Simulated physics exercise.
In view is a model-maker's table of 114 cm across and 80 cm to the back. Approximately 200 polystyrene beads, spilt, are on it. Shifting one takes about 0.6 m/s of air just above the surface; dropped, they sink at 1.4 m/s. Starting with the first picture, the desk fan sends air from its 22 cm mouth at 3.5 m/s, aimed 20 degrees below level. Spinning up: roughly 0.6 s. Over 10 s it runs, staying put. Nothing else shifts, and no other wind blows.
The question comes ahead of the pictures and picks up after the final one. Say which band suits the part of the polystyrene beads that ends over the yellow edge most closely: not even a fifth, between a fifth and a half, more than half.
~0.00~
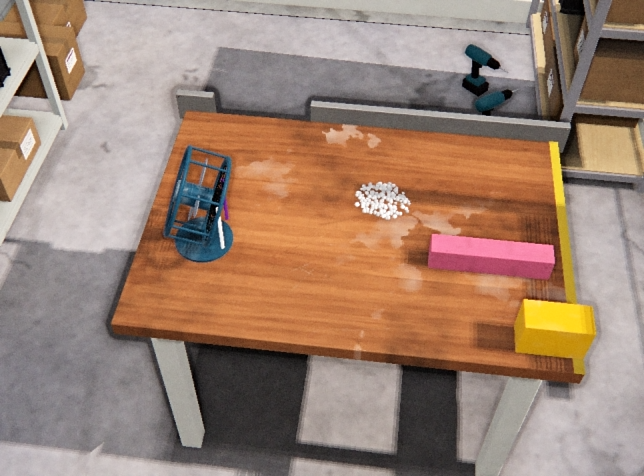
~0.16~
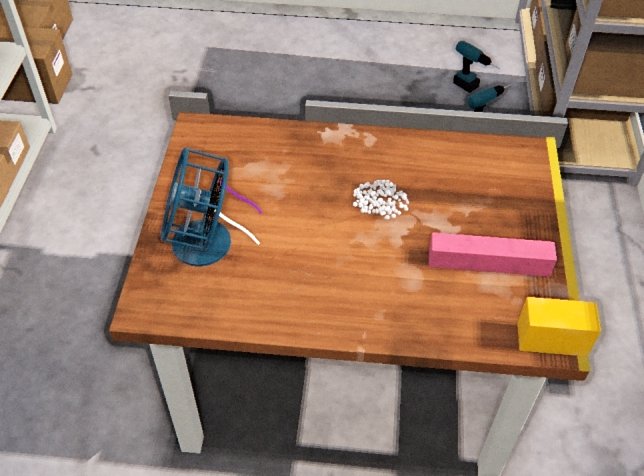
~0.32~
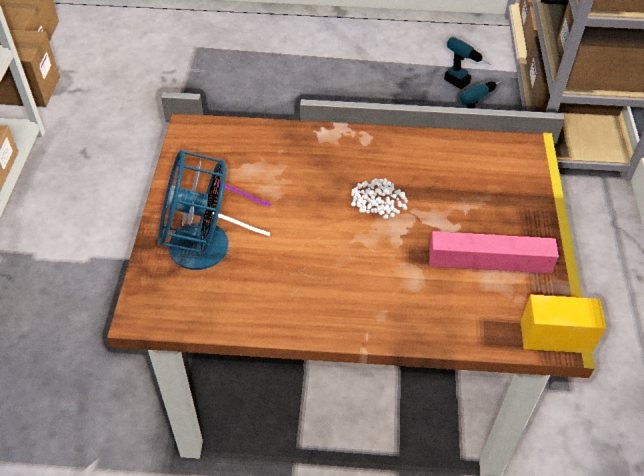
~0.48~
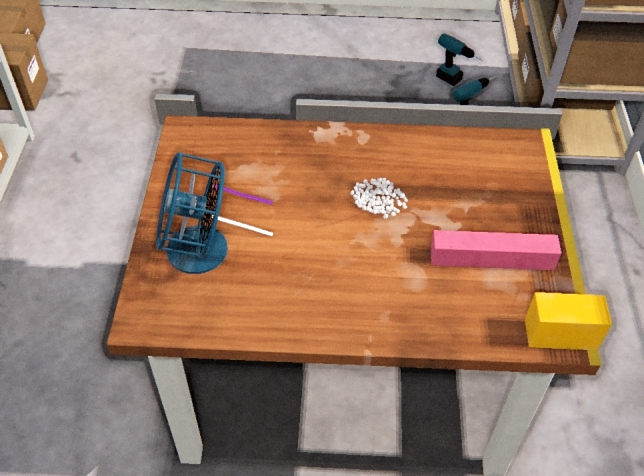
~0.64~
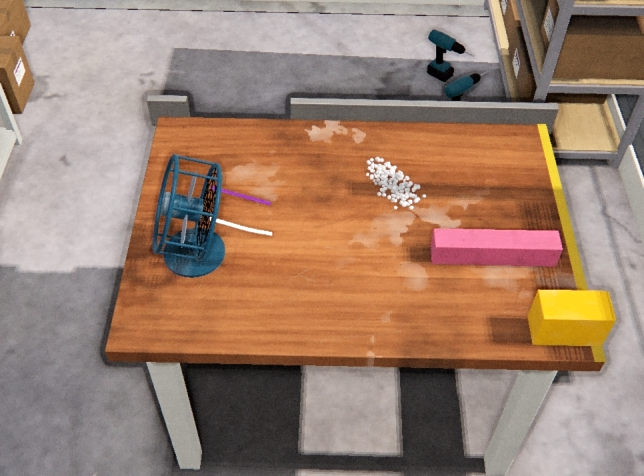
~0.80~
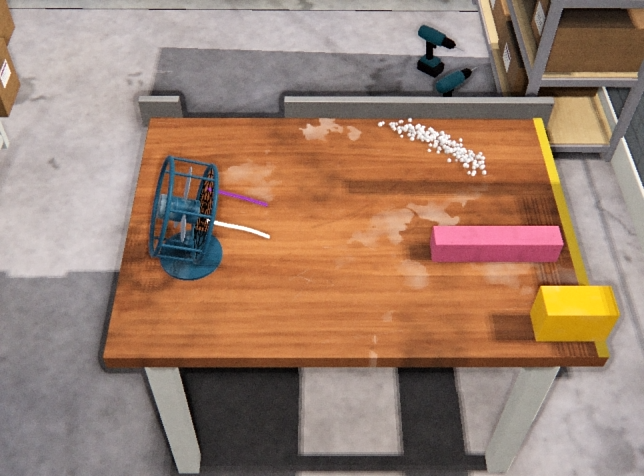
Most closely, above half.
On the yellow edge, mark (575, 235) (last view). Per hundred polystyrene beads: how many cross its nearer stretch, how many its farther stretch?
Roughly 0 per cent nearer, roughly 100 per cent farther.
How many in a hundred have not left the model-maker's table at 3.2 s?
Some 0 per cent.
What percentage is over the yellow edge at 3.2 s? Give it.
I'd put it close to 100 per cent.
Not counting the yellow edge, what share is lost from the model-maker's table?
About 0 per cent of them.
After 2.0 s the count stands so, 100 % are over the yellow edge.
After 3.2 s the count stands so, 100 % are over the yellow edge.
After 5.5 s the count stands so, 100 % are over the yellow edge.
After 10.0 s, at the end, 100 % are over the yellow edge.
